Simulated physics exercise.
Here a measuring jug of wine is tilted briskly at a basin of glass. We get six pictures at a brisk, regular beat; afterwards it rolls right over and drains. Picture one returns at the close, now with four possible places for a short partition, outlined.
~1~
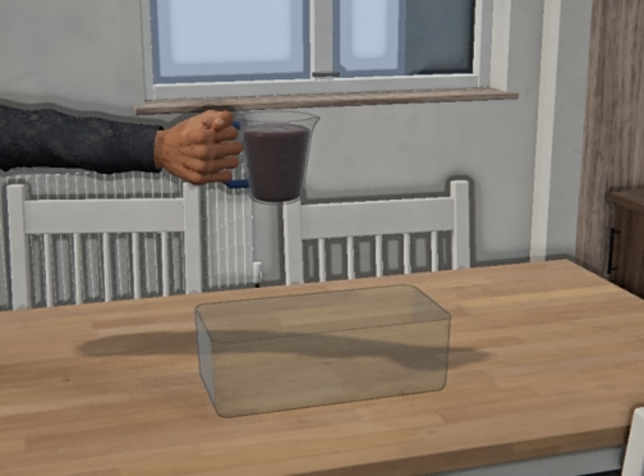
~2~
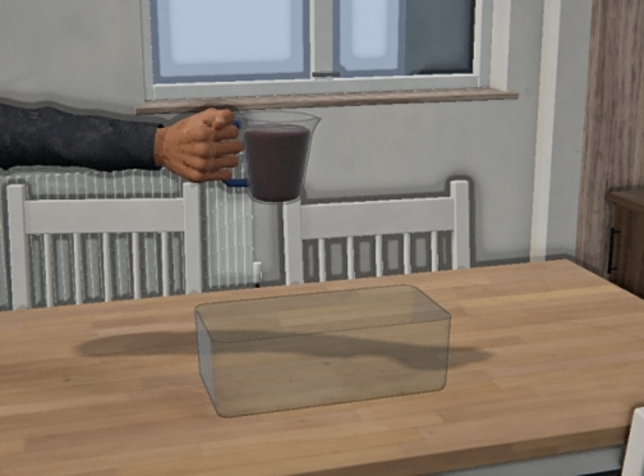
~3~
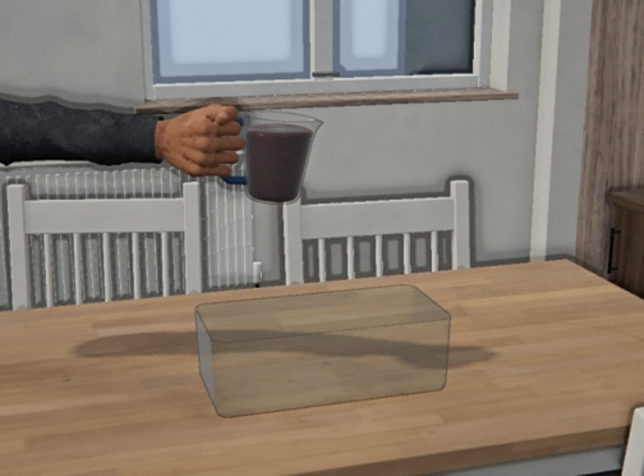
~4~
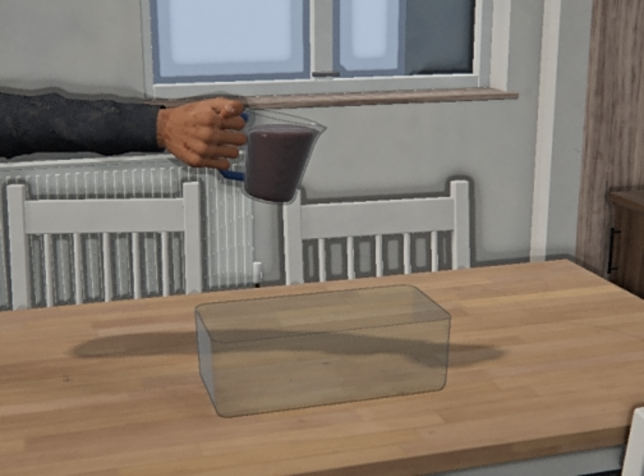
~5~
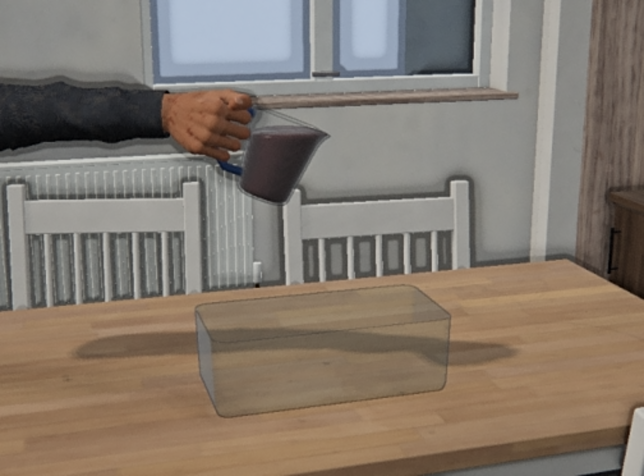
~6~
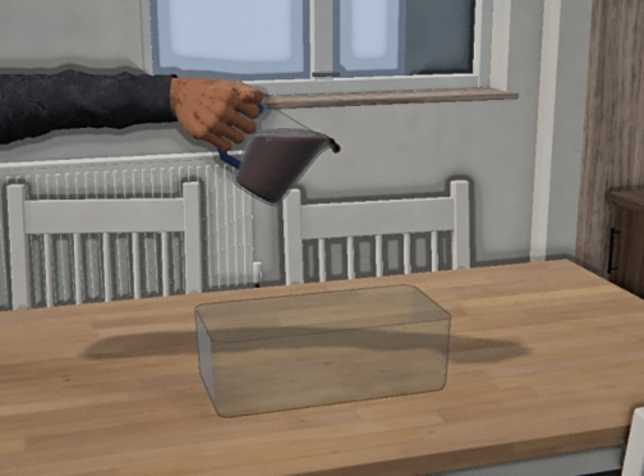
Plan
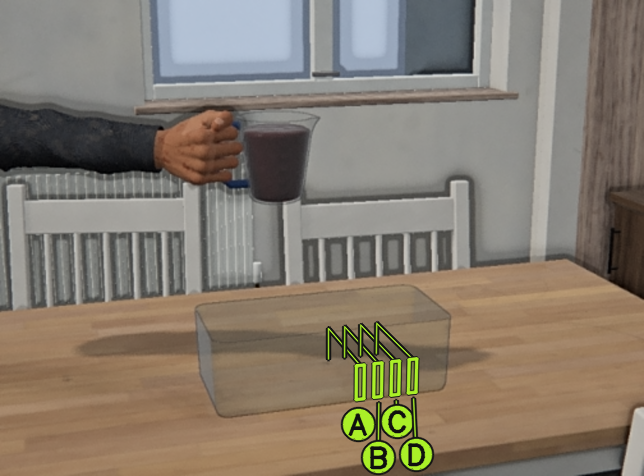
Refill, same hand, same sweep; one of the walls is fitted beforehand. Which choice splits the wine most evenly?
C is best.
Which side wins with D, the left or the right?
The left side.
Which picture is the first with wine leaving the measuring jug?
Picture 6.
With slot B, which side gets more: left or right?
More ends on the right.
On the marked copy, A at (361, 405); B at (378, 402); C at (396, 400); D at (413, 398).
Choosing A, about 5 % ends left of the wall and 91 % right of it; 4 % is lost outside.
Choosing B, about 13 % ends left of the wall and 83 % right of it; 5 % is lost outside.
Choosing C, about 42 % ends left of the wall and 54 % right of it; 4 % is lost outside.
Choosing D, about 84 % ends left of the wall and 12 % right of it; 4 % is lost outside.
